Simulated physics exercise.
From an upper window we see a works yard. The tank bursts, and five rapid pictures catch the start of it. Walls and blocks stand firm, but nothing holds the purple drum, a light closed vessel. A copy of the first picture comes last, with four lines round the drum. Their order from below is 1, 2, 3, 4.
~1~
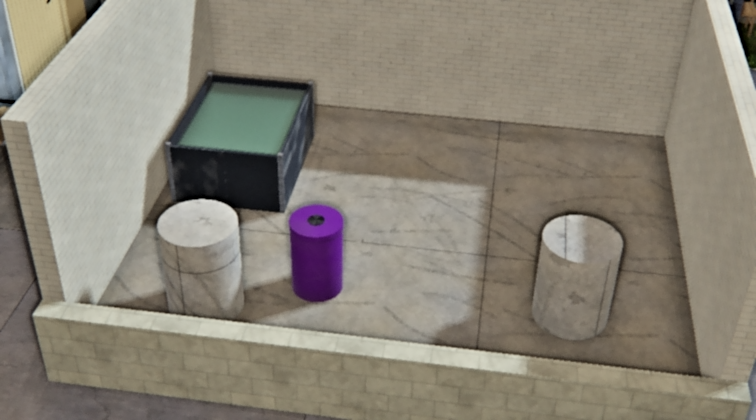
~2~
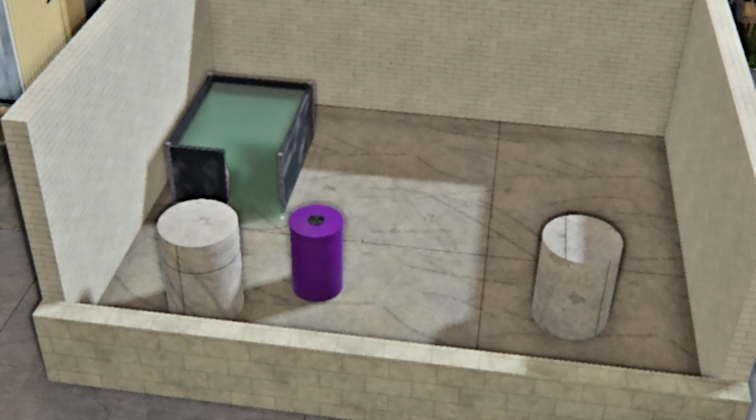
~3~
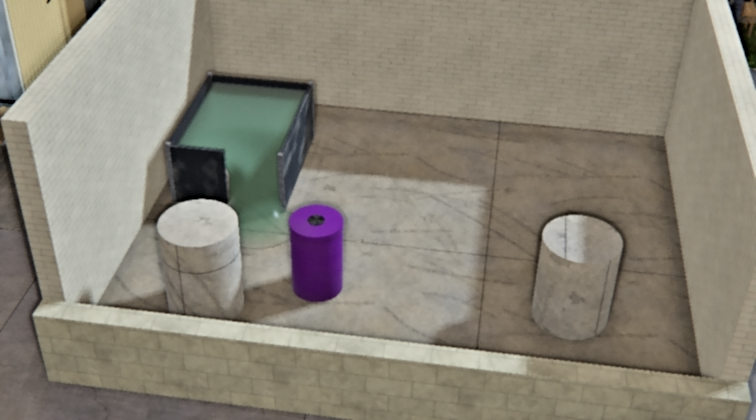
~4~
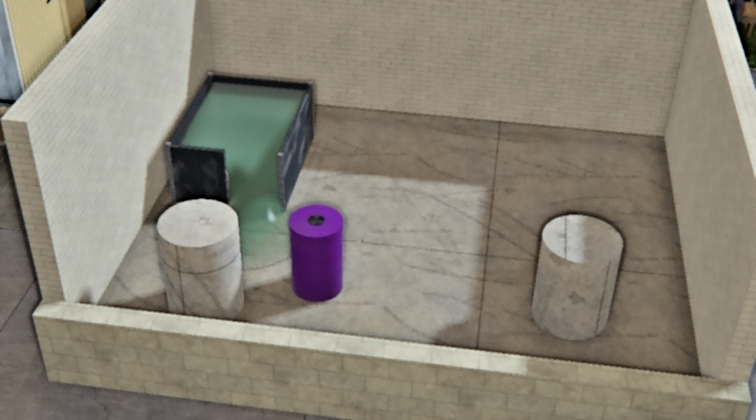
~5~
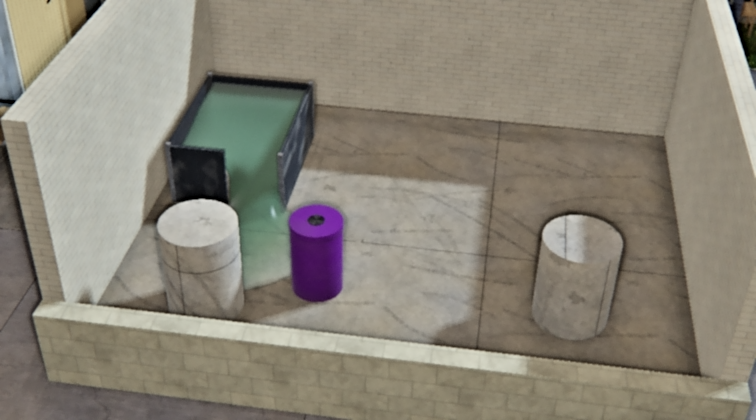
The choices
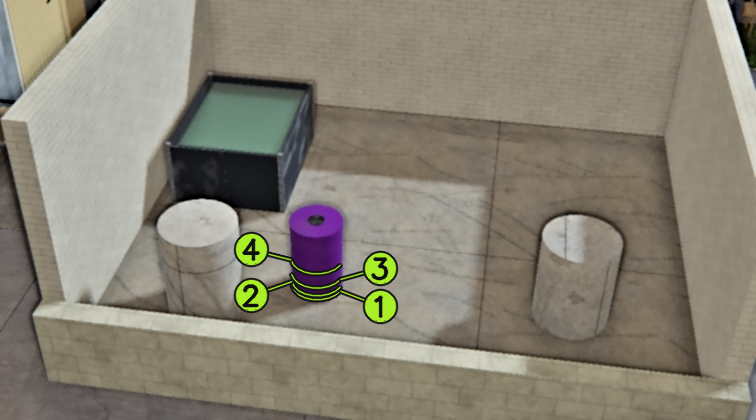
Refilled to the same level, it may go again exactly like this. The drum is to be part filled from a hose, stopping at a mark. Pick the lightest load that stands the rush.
Line 4 just does it.
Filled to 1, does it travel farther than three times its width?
Yes.
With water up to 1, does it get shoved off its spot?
Yes, it does.
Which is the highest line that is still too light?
It is 3.
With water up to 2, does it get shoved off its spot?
Yes, it does.
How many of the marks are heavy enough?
One.
On the marked copy, 1 at (312, 299); 2 at (312, 295); 3 at (312, 287); 4 at (312, 273); from the bottom up 1, 2, 3, 4.
With 1, it is pushed about 7 times its own width away.
With 2, it is pushed about 7 times its own width away.
With 3, it is pushed about its own width away.
With 4, it does not move.
